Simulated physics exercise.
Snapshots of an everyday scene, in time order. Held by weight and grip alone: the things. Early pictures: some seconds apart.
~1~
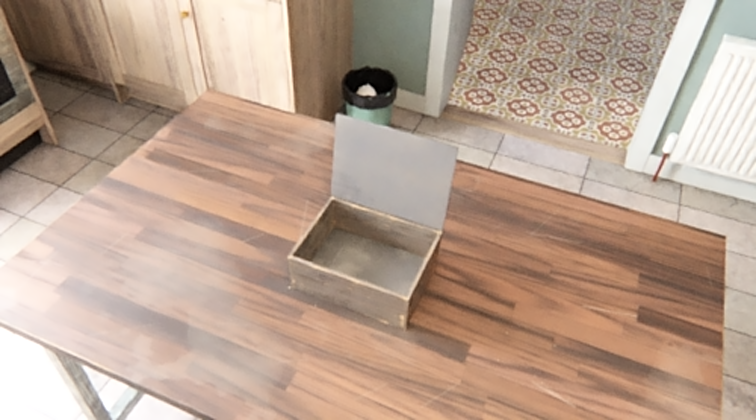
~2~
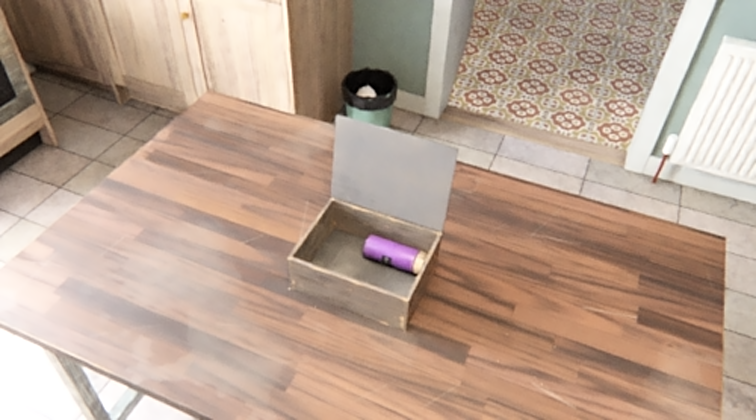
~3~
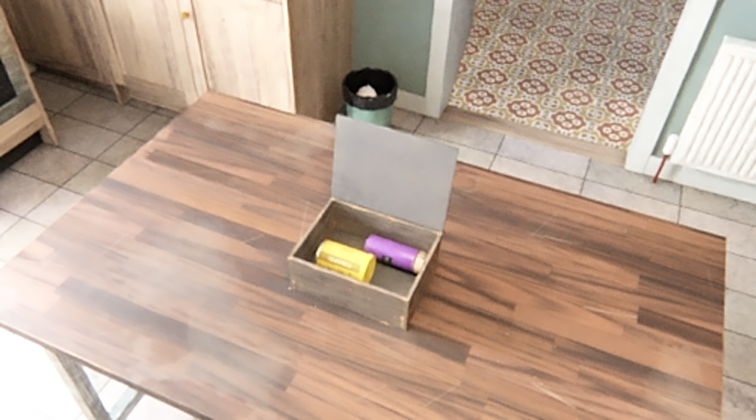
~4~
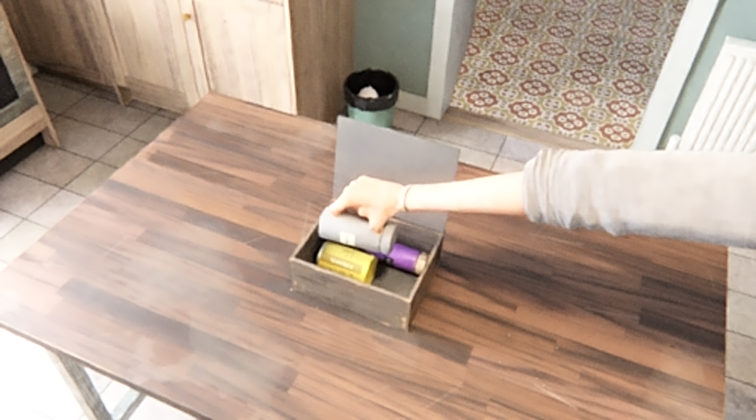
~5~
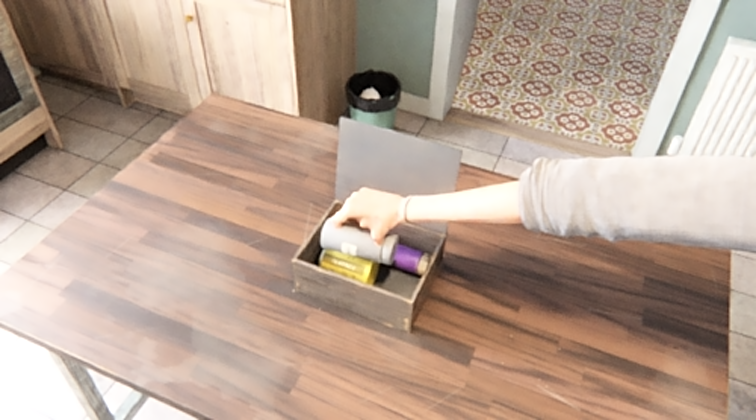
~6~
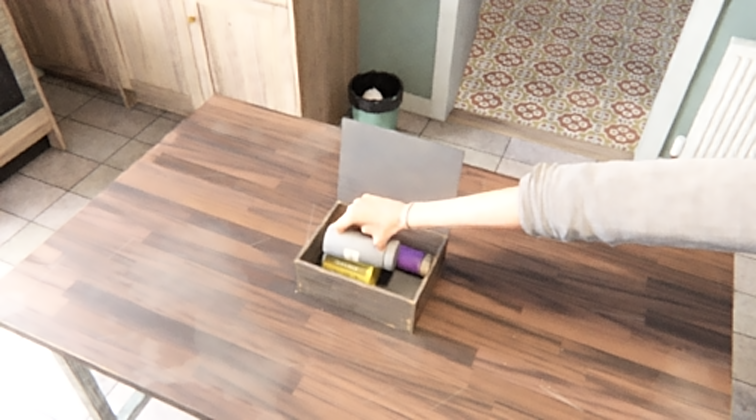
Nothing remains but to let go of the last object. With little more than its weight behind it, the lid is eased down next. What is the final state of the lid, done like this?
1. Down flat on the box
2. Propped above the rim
Down flat on the box (1).
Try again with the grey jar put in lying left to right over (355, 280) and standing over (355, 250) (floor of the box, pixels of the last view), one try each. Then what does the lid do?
The first attempt leaves the lid fully closed, while the second leaves it partly open.
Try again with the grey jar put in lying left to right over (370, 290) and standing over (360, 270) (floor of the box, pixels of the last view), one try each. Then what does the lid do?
First time it drops into place, and next time it won't go down.
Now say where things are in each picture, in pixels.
The last thing is not in view yet, in the first picture.
The last thing is not in view yet; purple shaker (396, 255), in the second picture.
The last thing is not in view yet; purple shaker (396, 254), in the third picture.
Still above its spot; grey jar (359, 231); purple shaker (398, 256), in the fourth picture.
Still above its spot; grey jar (360, 241), in the fifth picture.
In place under the hand; grey jar (362, 247), in the sixth picture.
Then, 1.40 s past the last view, lid 72° above the rim; grey jar displaced about its own width near (355, 274); yellow tin displaced a little.
Then, 1.80 s past the last view, lid 43° above the rim; grey jar displaced about its own width near (355, 284); yellow tin displaced a little.
Finally, lid shut; moved from the start, grey jar; the other 2 still in place. Final places as the last picture's camera would see them, grey jar near (355, 284).
